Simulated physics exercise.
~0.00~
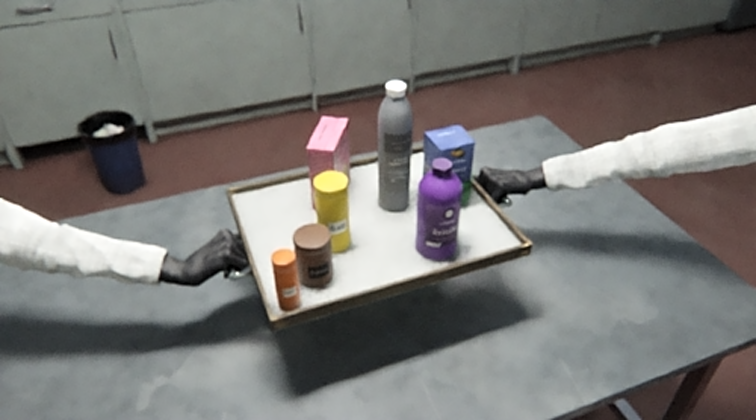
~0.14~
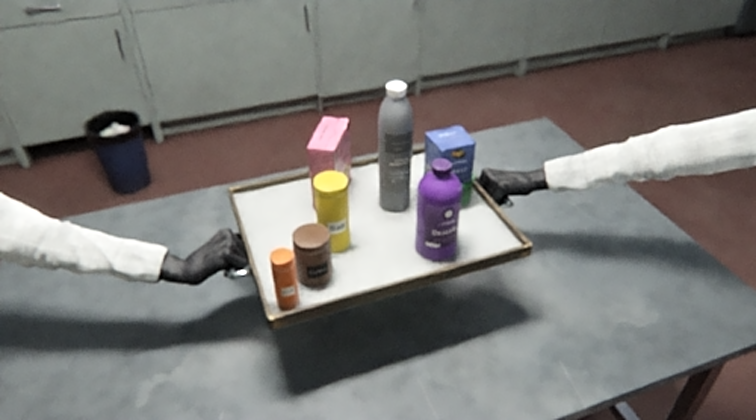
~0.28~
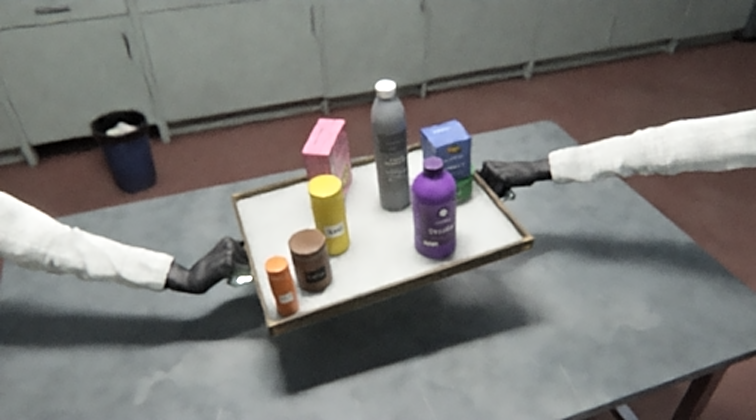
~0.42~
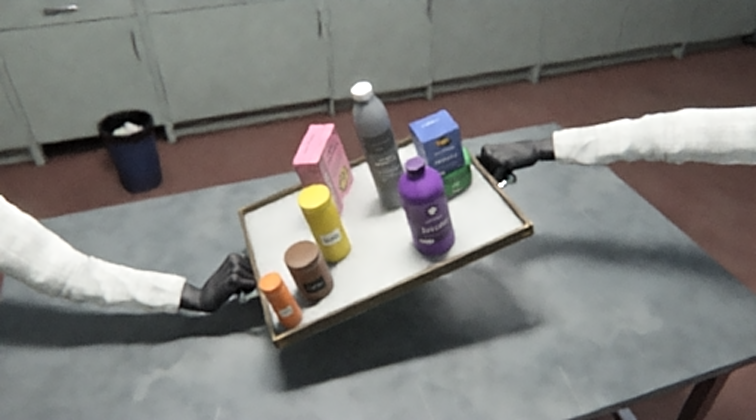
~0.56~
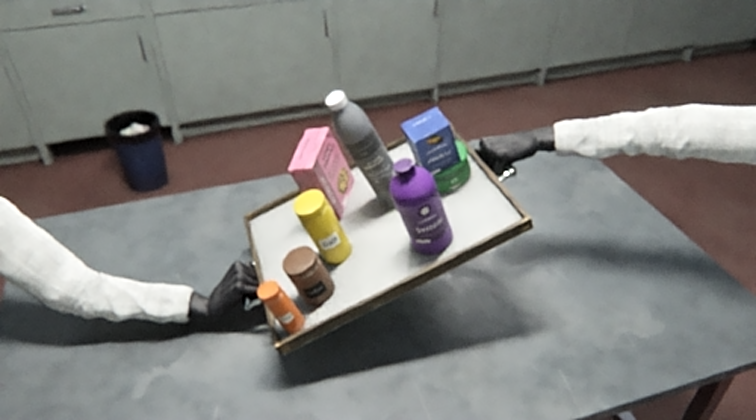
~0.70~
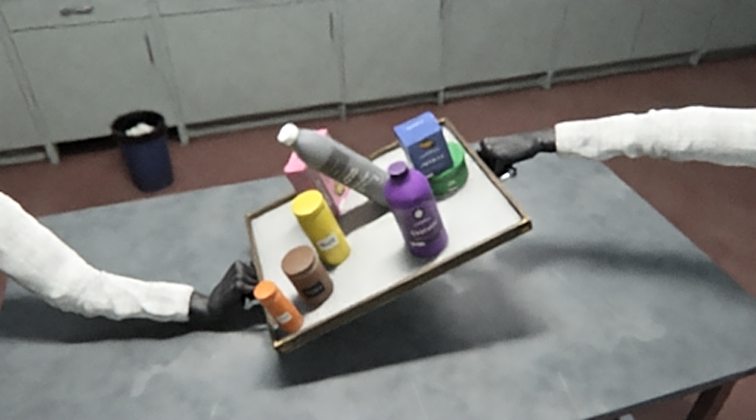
A tray in two gloved hands dips leftward, then its grey bottle leans far left.
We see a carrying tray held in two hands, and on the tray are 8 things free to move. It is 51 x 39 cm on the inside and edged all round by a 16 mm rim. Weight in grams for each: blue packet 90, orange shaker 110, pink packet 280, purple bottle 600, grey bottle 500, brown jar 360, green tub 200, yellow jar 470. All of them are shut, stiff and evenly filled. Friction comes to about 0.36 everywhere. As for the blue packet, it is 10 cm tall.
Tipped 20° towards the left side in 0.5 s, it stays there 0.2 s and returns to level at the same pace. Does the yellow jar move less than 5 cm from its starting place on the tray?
No.
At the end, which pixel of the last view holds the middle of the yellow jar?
At roughly (280, 241).
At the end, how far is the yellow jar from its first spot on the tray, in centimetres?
The shift is close to 12 cm.
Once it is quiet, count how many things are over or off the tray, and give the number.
I count 5.
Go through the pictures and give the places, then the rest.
In the first picture, tray level; yellow jar (333, 213); blue packet (448, 157).
In the second picture, tray level; pink packet (331, 165); purple bottle (438, 208).
In the third picture, tray at 5°, left edge down; grey bottle (391, 148); brown jar (311, 260).
In the fourth picture, tray at 15°, left edge down; blue packet (438, 145).
In the fifth picture, tray at 20°, left edge down; grey bottle (367, 150) 6° off its base; orange shaker (282, 307).
In the sixth picture, tray at 20°, left edge down; yellow jar (322, 229); purple bottle (413, 207).
After 1.00 s, tray at 14°, left edge down; orange shaker and pink packet now off the tray; yellow jar 16° off its base near (303, 234); grey bottle on its side.
After 1.10 s, tray at 6°, left edge down; yellow jar 34° off its base near (292, 229); grey bottle on its side; blue packet 49° off its base.
In the end (2.7 s), off the tray, orange shaker and pink packet; toppled on the tray, blue packet, grey bottle and yellow jar; the other 3 under 5 cm from the start. In the last view, yellow jar near (280, 241).
